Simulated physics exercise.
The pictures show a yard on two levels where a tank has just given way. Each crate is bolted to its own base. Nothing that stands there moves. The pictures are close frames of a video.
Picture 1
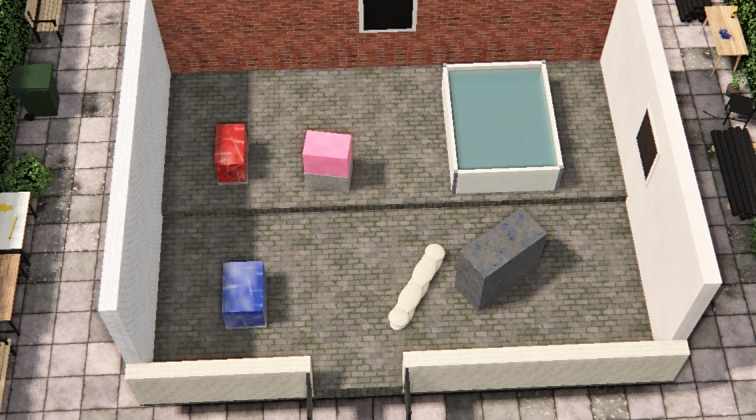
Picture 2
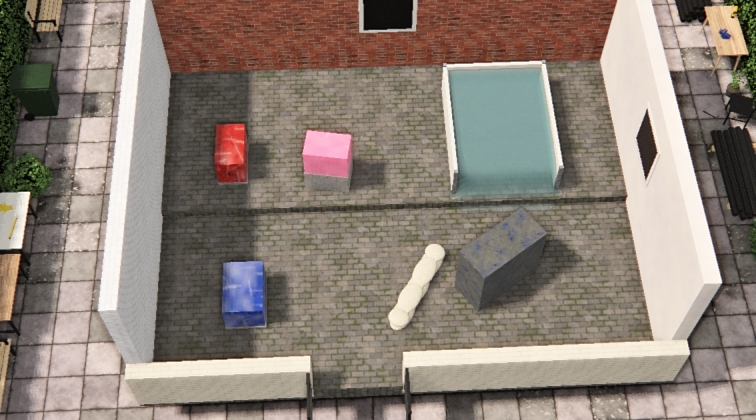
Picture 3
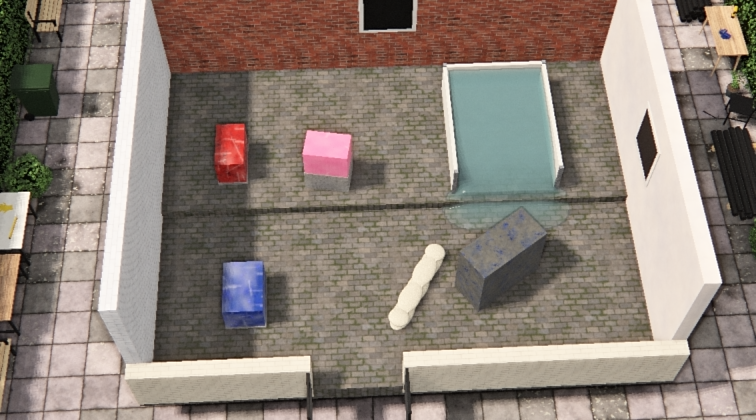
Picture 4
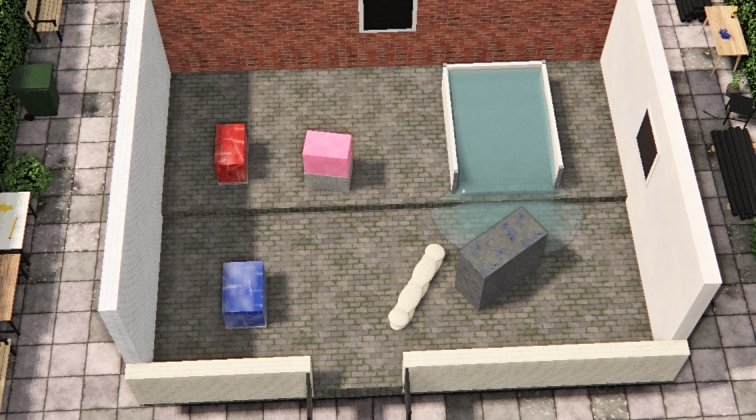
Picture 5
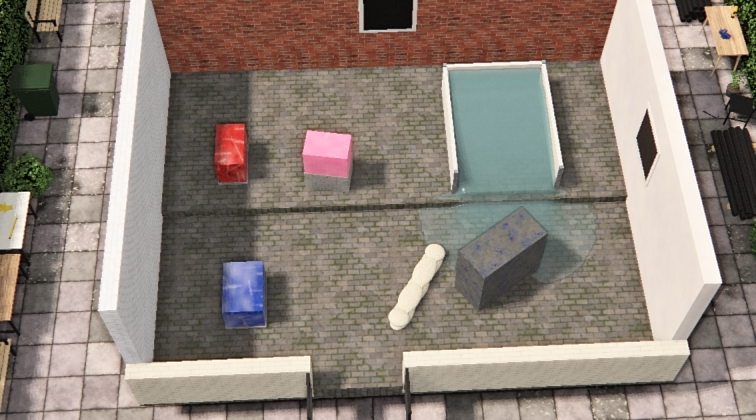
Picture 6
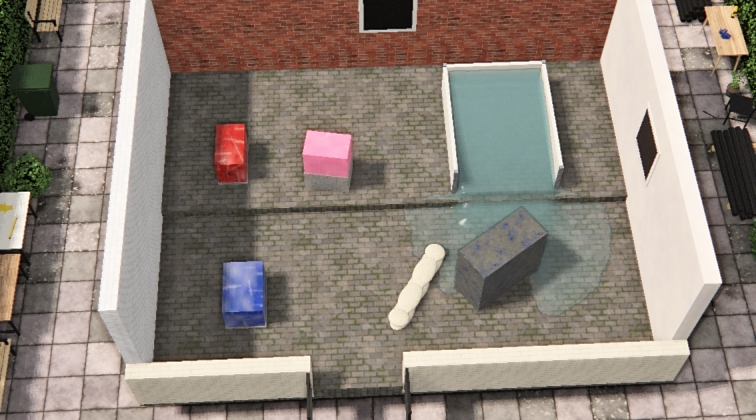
Water poured out of the open front of a white-walled tank in a brick-paved yard, then spread in a thin sheet toward the viewer and around both sides of a dark grey block.
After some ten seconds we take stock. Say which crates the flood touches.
The red crate stays dry; the pink crate stays dry; the blue crate gets wet.
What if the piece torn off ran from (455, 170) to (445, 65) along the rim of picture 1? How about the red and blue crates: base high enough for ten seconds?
One by one: The red crate is wetted, the blue crate is soaked.
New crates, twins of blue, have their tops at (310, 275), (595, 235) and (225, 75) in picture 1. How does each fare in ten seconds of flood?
In that order: Ends up wet, is soaked, keeps dry.
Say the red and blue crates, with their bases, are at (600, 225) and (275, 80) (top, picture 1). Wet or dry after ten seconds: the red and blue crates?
Then: The red one is soaked, the blue one is safe.
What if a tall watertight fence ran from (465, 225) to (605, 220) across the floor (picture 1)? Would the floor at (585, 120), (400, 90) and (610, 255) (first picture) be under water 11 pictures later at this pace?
In that order: Flooded, free of water, flooded.
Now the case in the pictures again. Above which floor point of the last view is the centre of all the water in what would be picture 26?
Roughly at (507, 261).
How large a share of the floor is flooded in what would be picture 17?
Near 30 in a hundred.
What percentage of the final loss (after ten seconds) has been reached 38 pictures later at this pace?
Some 55 per cent.
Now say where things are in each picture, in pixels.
In the first frame, the water tank at (501, 118) is whole and still.
In the second frame, the front is at (557, 196), out from the gap at (506, 183).
In the third frame, the front is at (564, 210), out from the gap at (506, 184).
In the fourth frame, the front is at (574, 228), out from the gap at (505, 184).
In the fifth frame, water pours out at (505, 185) and has run to (564, 273).
In the sixth frame, water pours out at (505, 185) and has run to (558, 309).
A moment on, water covers 20 % of the floor; the red crate not reached, the pink crate not reached, the blue crate not reached.
Next, water covers 30 % of the floor; the red crate not reached, the pink crate not reached, the blue crate not reached.
Then, water covers 45 % of the floor; the red crate not reached, the pink crate not reached, the blue crate water round its plinth.
Later, water covers 55 % of the floor; the red crate not reached, the pink crate not reached, the blue crate water round its plinth.
In the end, water covers 55 % of the floor; the red crate stayed above the water, the pink crate stayed above the water, the blue crate was topped.
